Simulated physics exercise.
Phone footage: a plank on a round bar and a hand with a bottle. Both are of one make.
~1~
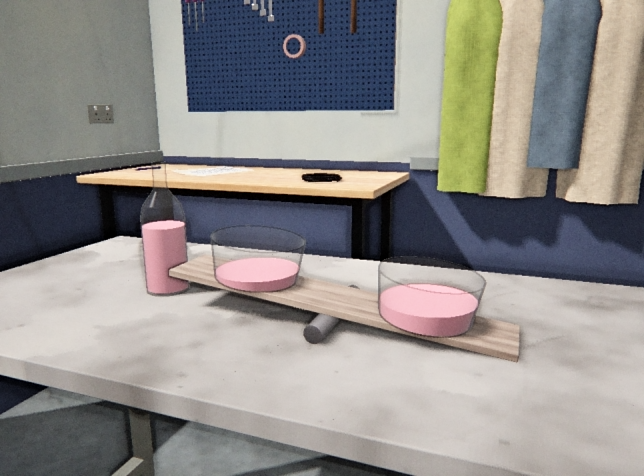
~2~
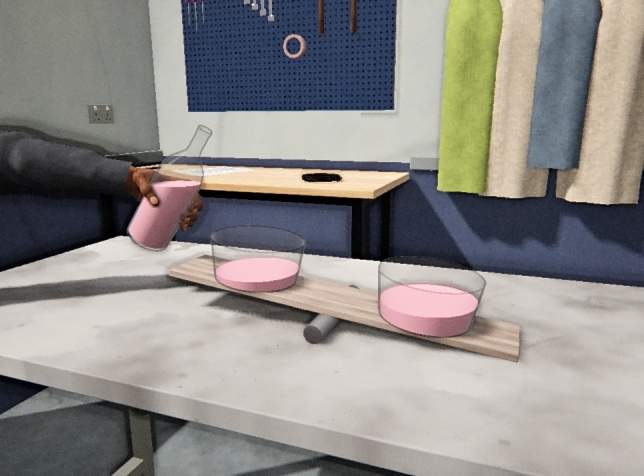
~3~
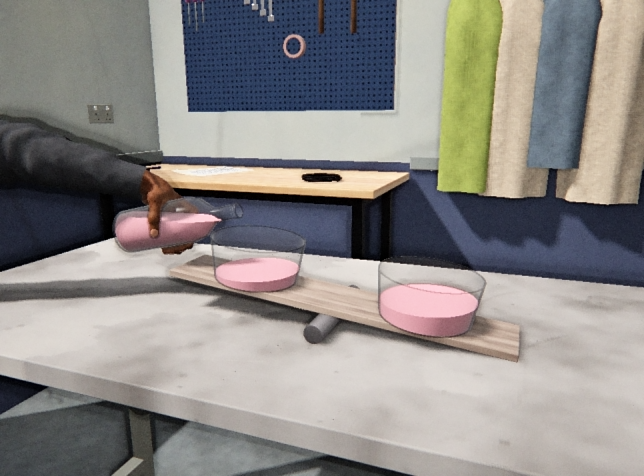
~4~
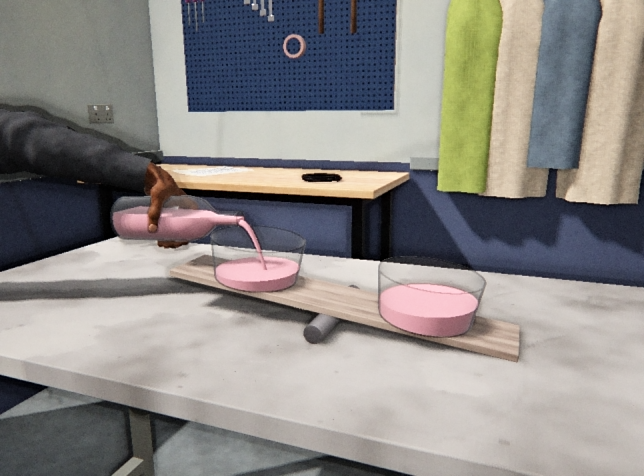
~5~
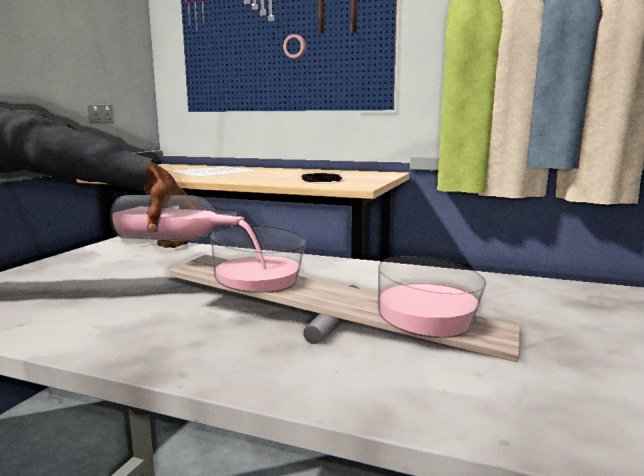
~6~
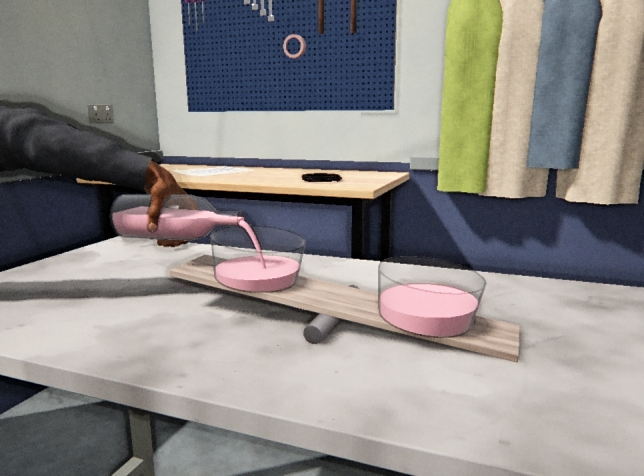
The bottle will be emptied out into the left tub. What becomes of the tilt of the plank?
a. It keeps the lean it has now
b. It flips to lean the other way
b, it flips to lean the other way.
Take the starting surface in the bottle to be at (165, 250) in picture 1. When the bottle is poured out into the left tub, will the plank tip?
My call is that it dips at the raised end.
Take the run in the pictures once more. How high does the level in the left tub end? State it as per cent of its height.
Around 65 in a hundred.
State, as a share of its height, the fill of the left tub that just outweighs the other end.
It comes to close to 35 in a hundred.
A moment on, the left tub is about half full; the plank has swung over, and that end is down.
When it is over, the left tub is about two thirds full; the plank has swung over, and that end is down.
